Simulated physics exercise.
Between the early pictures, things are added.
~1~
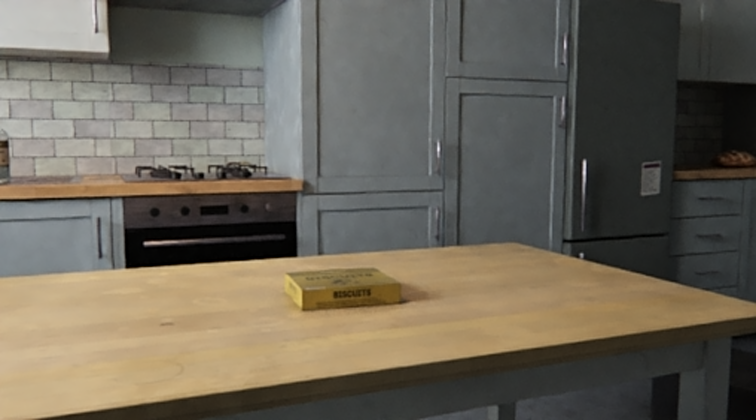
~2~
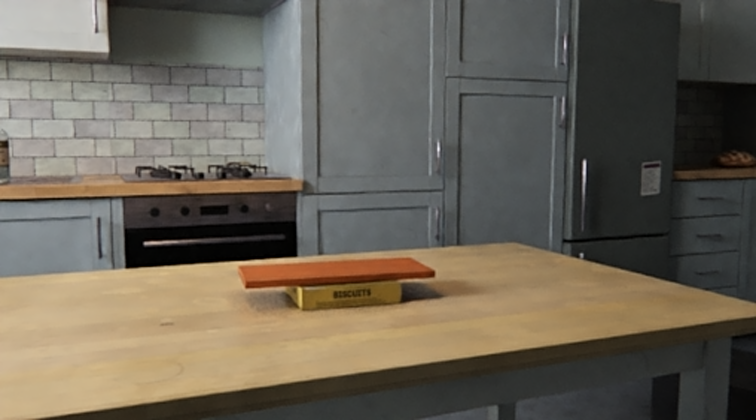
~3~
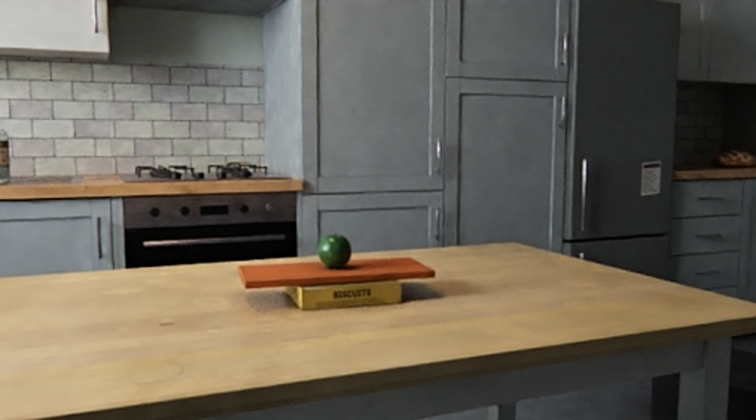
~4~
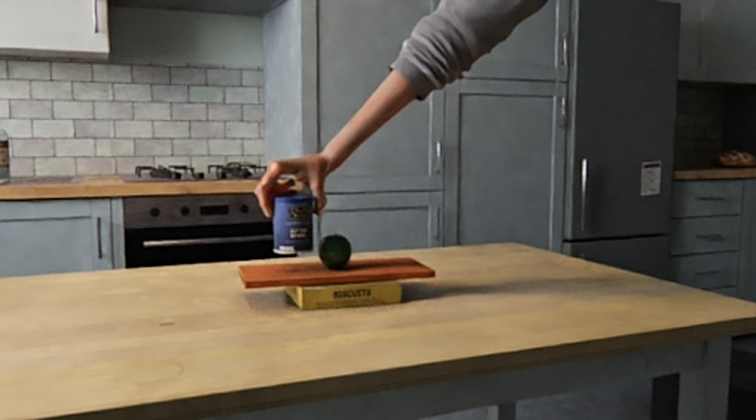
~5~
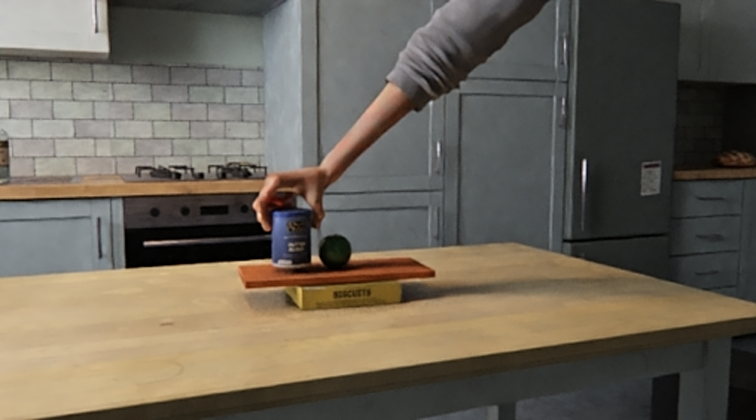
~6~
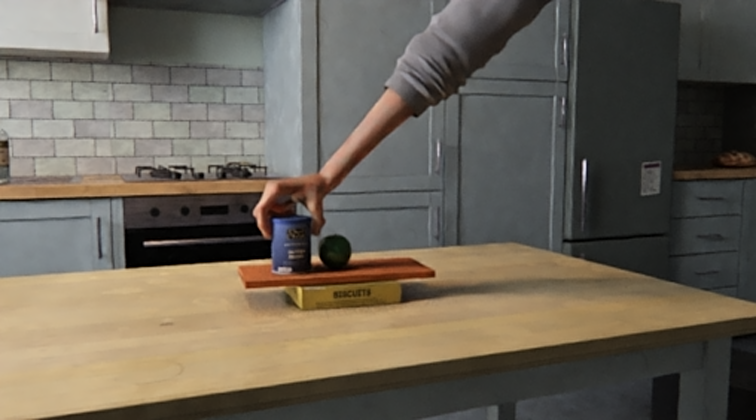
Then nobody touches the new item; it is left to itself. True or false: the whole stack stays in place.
True.
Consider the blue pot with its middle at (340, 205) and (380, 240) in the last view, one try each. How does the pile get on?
First case - pile falls; second case - pile steady.
Then, 0.50 s past the last view, nothing moves.
Then, 1.10 s past the last view, blue pot resting near (291, 245).
Finally, all 4 still in place. Final places as the last picture's camera would see them, blue pot near (291, 245). The pile keeps its balance.
